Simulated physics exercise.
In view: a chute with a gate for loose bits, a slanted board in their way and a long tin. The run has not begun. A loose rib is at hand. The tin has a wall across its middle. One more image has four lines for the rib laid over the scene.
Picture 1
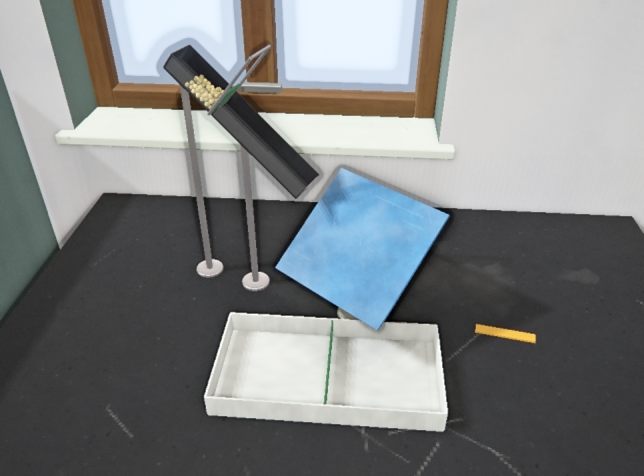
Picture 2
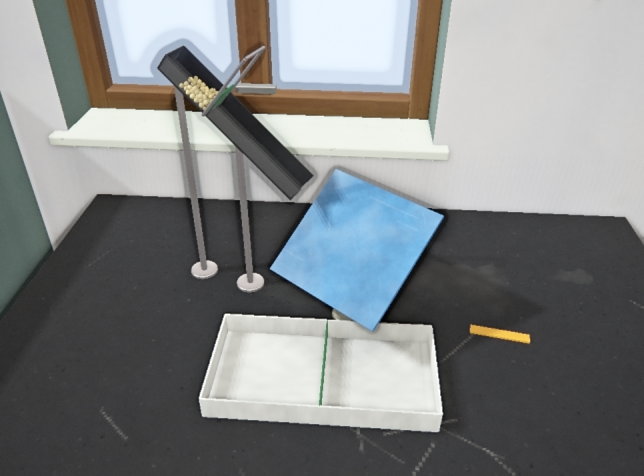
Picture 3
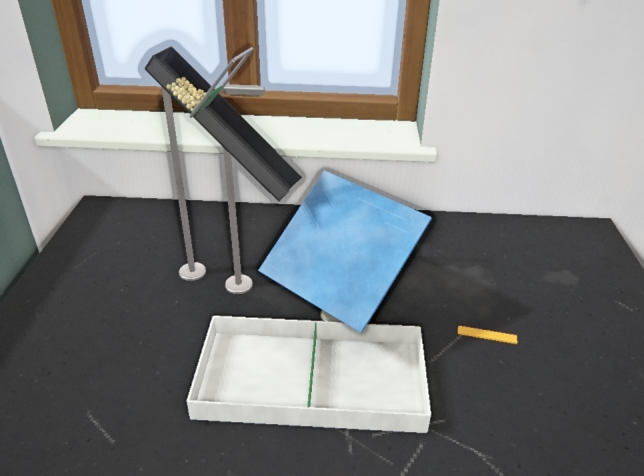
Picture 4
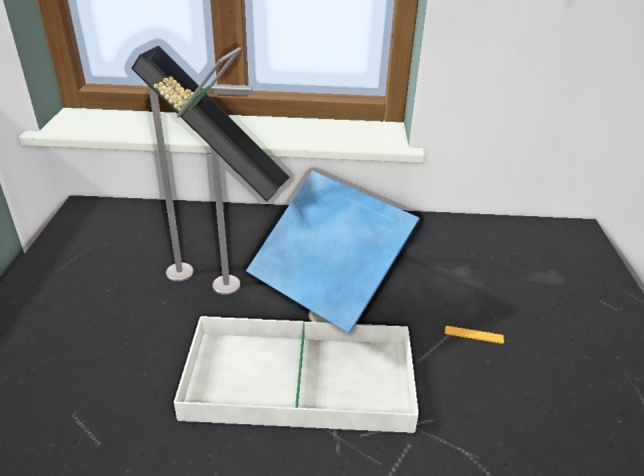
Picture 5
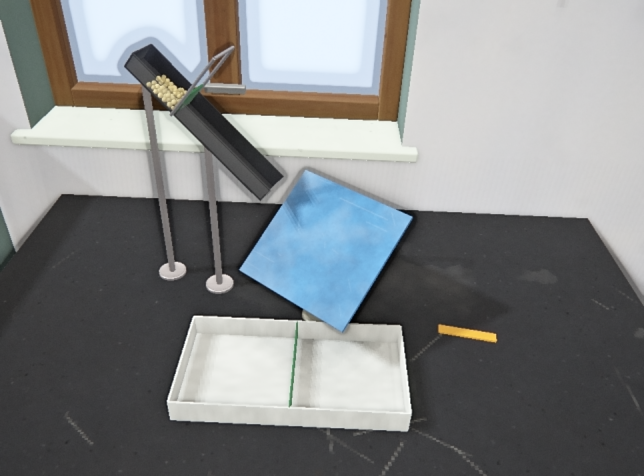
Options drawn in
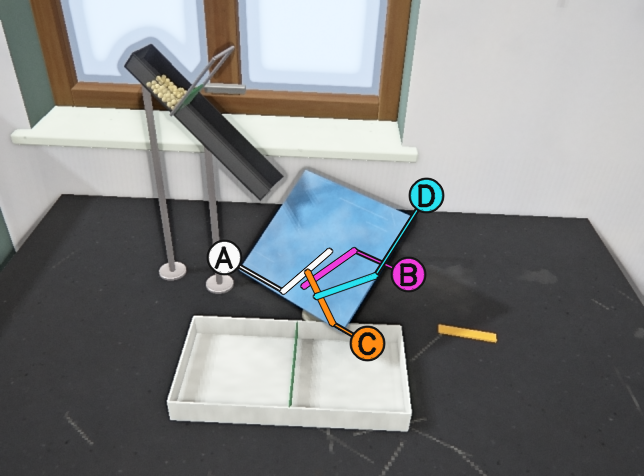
On a dark tabletop by a window, soya beans sat behind a gate in a sloping black chute, near a tilted blue board and a divided white tin; nothing moved except the view, drifting slightly.
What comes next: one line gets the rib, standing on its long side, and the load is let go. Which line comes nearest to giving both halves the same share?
Take C.
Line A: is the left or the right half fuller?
More lands on the left.
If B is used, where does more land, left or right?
More lands on the left.
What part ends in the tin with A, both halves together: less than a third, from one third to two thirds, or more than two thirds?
It is more than two thirds.
On the marked copy, line A from (329, 251) to (283, 291); line B from (354, 250) to (303, 286); line C from (307, 272) to (332, 323); line D from (375, 275) to (316, 296).
With A, of what is caught, every piece in the left half, not one piece in the right.
With B, of what is caught, almost all in the left half, just a few in the right.
With C, of what is caught, roughly half in the left half, roughly half in the right.
With D, of what is caught, the larger part in the left half, about a tenth in the right.
